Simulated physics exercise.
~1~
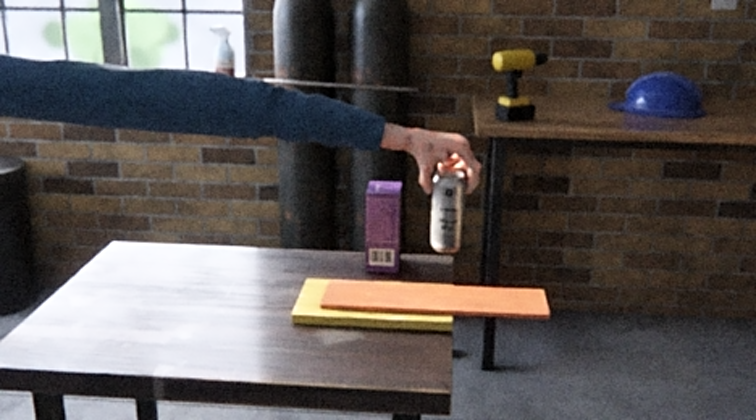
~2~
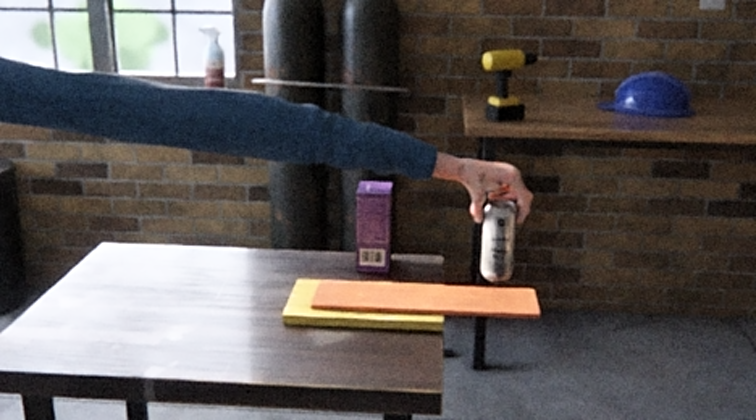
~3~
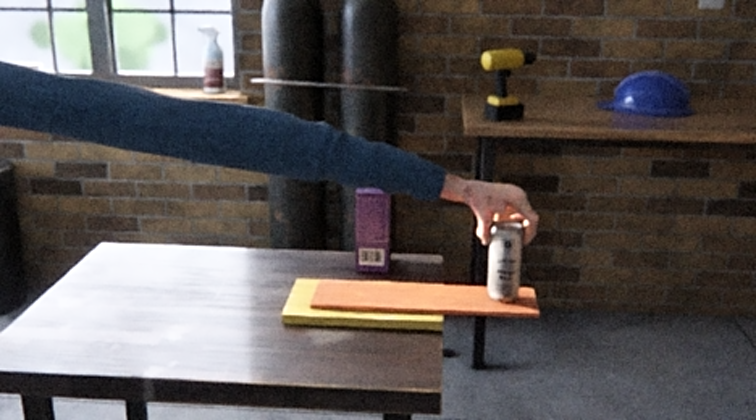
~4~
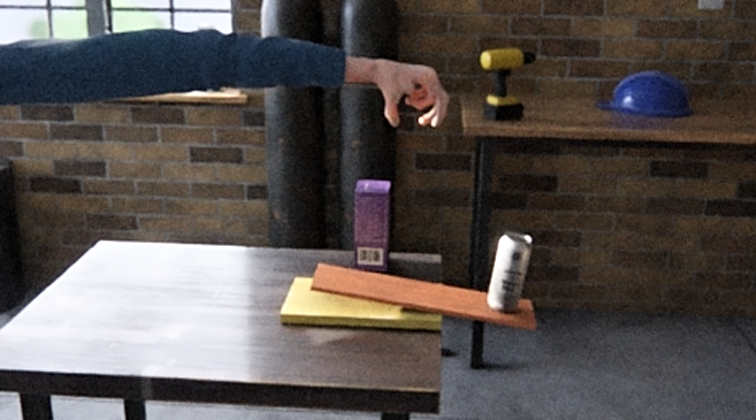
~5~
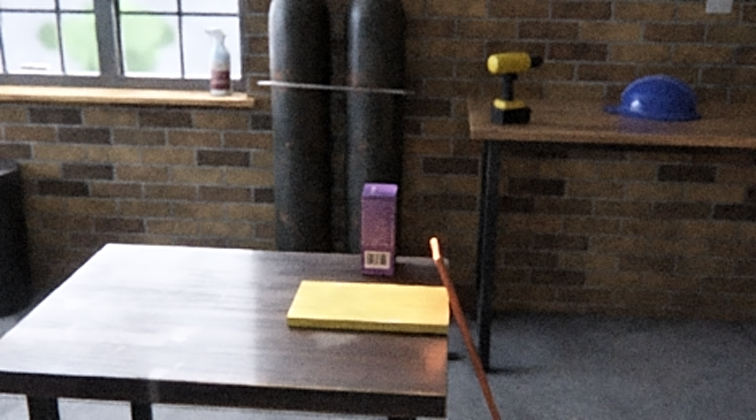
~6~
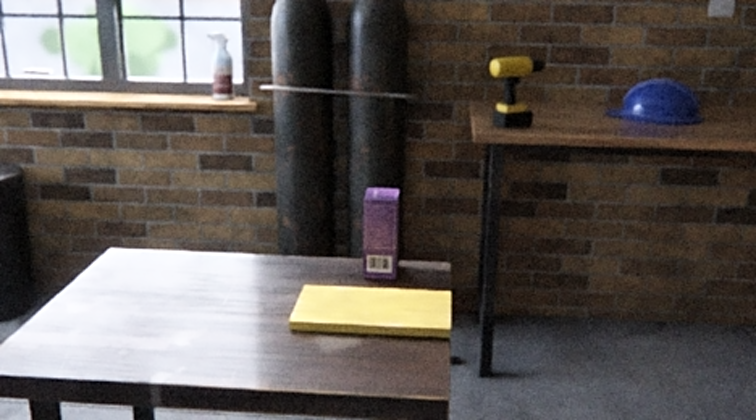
The video shows a hand lowering a white can onto the overhanging end of an orange board resting on a yellow slab, then letting go. The board tips and drops off the table with the can, leaving the slab and purple carton in place.
